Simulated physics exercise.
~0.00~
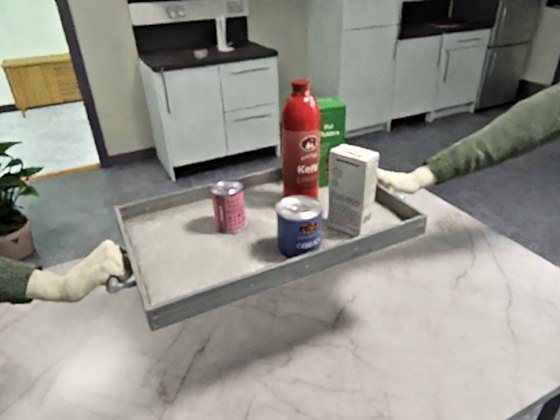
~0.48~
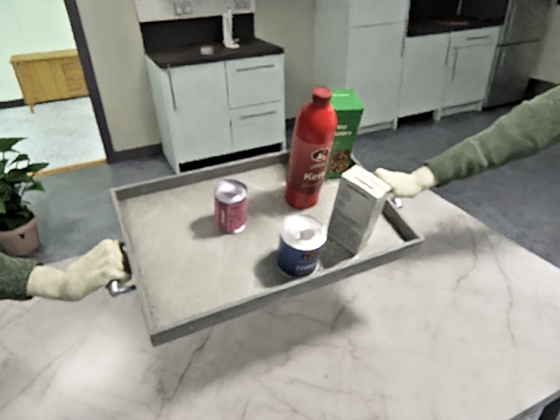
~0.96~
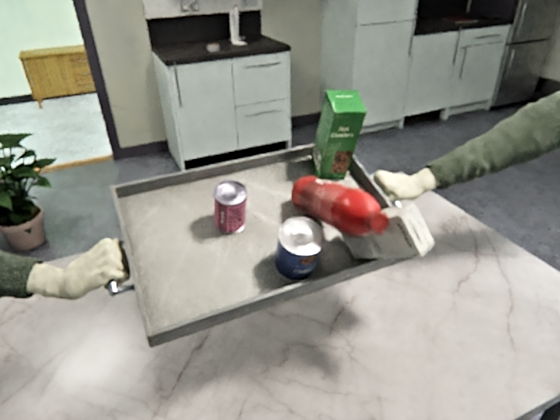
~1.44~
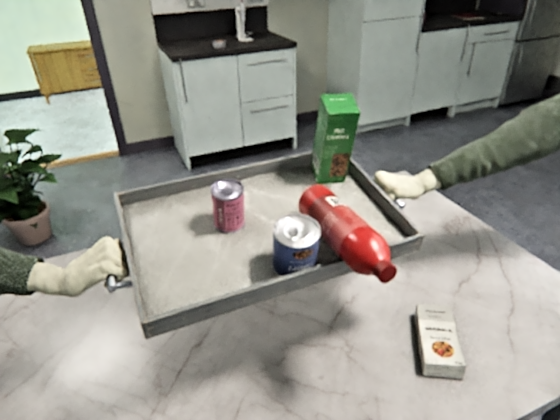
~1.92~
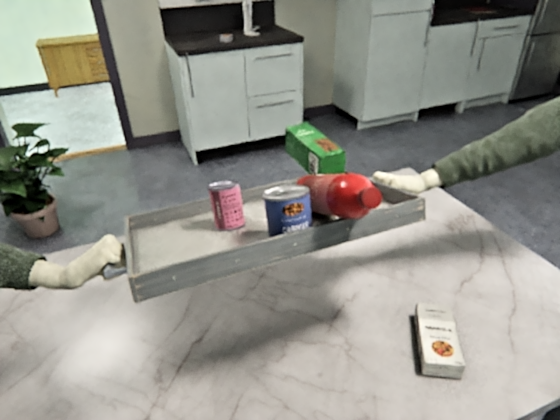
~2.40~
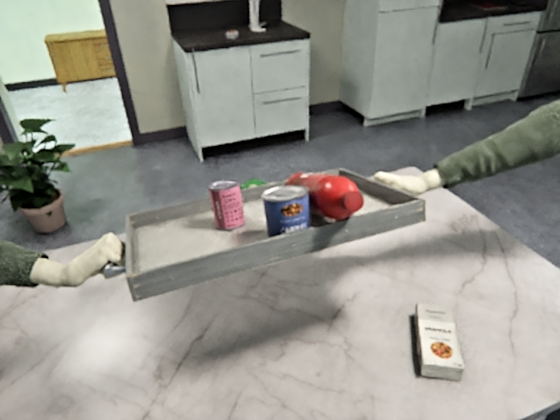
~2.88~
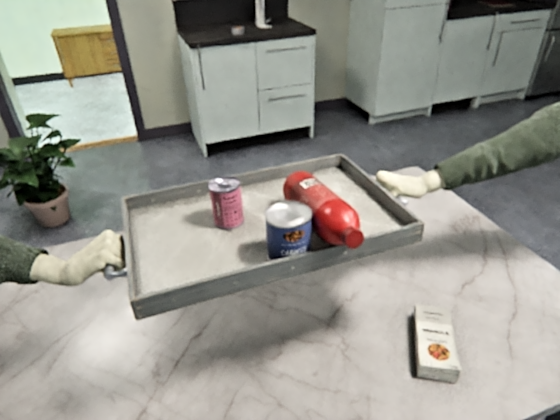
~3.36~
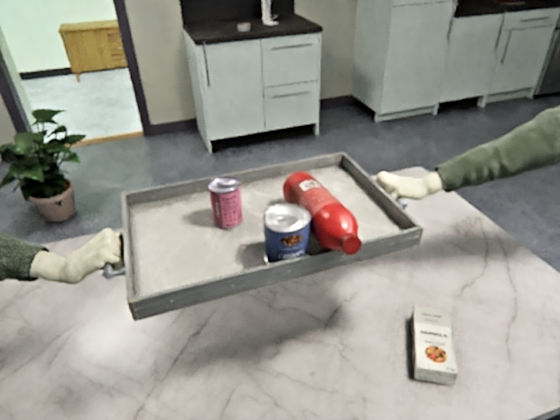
A hand-held tray tips both ways, toppling the bottle and losing two boxes overboard.
